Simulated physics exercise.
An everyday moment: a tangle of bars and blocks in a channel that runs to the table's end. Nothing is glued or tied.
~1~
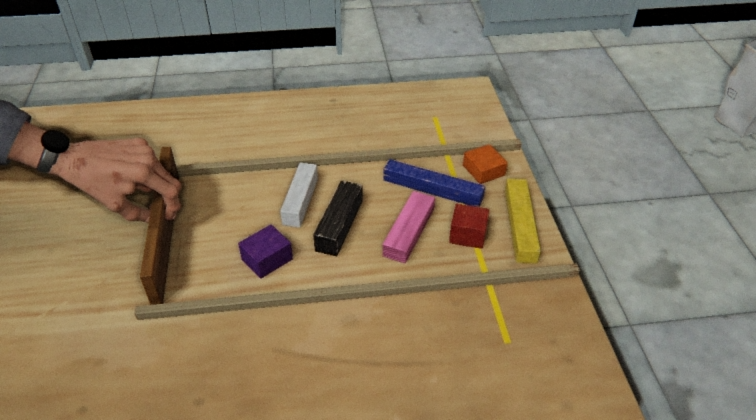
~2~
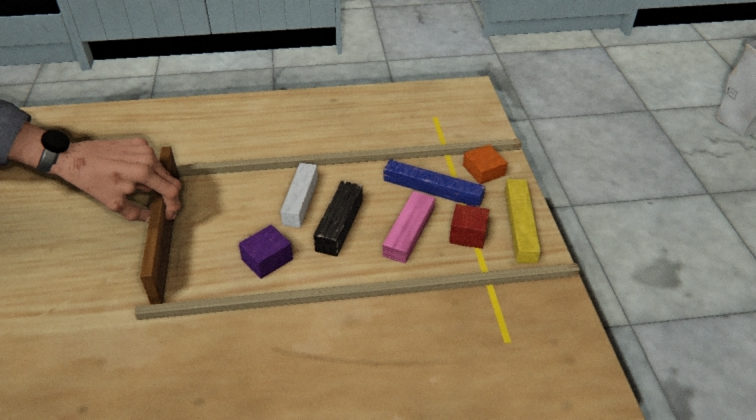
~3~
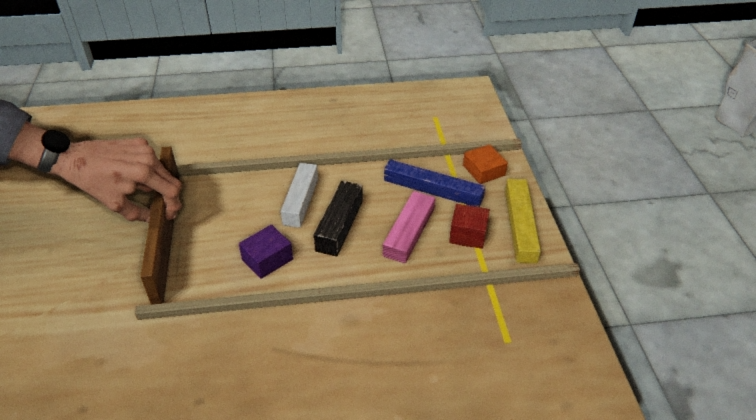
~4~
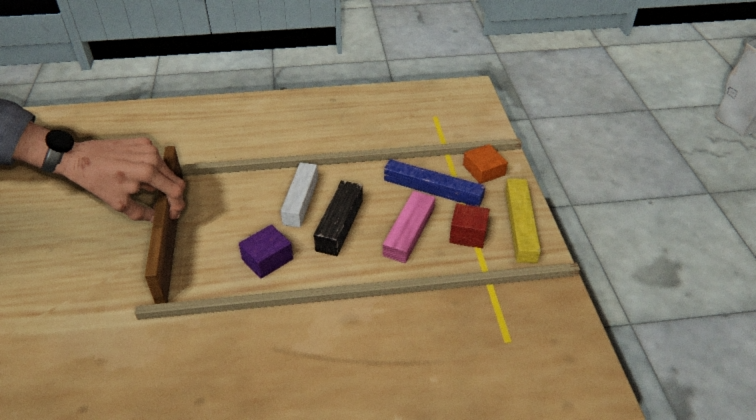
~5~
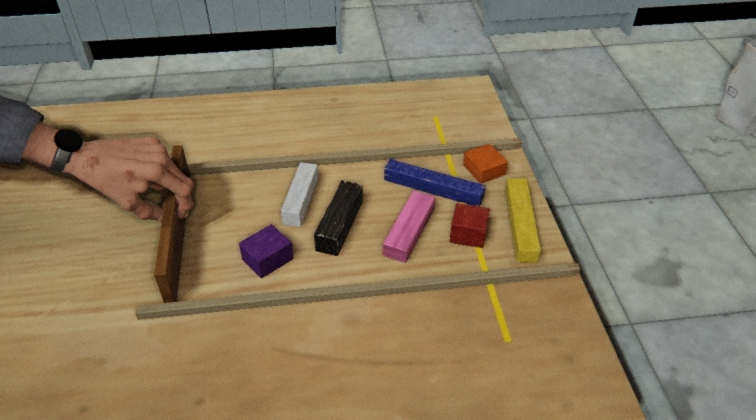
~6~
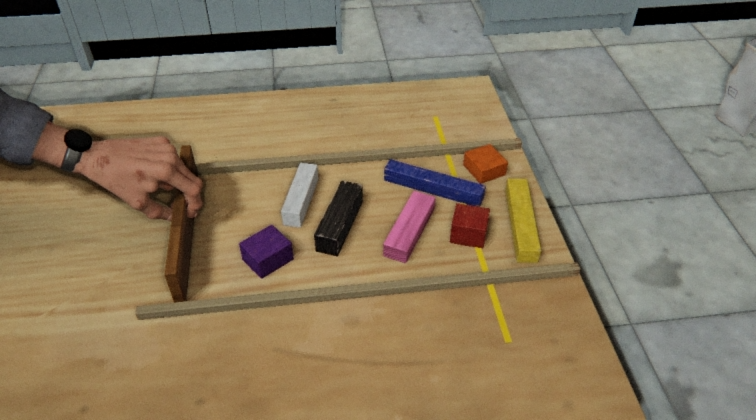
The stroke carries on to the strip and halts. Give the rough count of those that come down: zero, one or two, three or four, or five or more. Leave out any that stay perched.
Here the number that fall off is one or two.
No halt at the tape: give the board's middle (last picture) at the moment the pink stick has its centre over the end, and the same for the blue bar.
Its middle is around (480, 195) and around (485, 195).
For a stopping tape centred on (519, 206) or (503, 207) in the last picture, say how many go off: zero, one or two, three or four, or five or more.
One after another: Five or more; five or over.
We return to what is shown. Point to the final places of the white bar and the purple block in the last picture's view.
The white bar at (467, 179), the purple block at (498, 240).
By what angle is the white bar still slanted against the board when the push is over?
Near 0 degrees.
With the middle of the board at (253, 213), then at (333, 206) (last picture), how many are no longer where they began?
By then 1, and 4.
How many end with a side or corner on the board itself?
It touches 2.
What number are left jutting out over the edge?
Overhanging: 3.
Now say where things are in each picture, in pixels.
Yellow bar (522, 219); orange block (485, 164); red block (469, 226); board (162, 221); tape (465, 211), in the first picture.
Orange block (485, 164); board (162, 221), in the second picture.
Red block (469, 226); black bar (339, 217), in the third picture.
Yellow bar (522, 219); white bar (300, 194), in the fourth picture.
Orange block (485, 164); purple block (267, 251), in the fifth picture.
Yellow bar (522, 219); orange block (485, 164); red block (470, 226); board (183, 219); tape (466, 210), in the sixth picture.
A little later, none off yet; yellow bar at rest near (522, 219); orange block at rest near (485, 164); red block at rest near (470, 226).
Next, none off yet; yellow bar shifted a little near (559, 213); orange block moving near (489, 161); red block shifted well along near (531, 212).
When it is over, the number that fall off is one or two; down, red block and yellow bar.
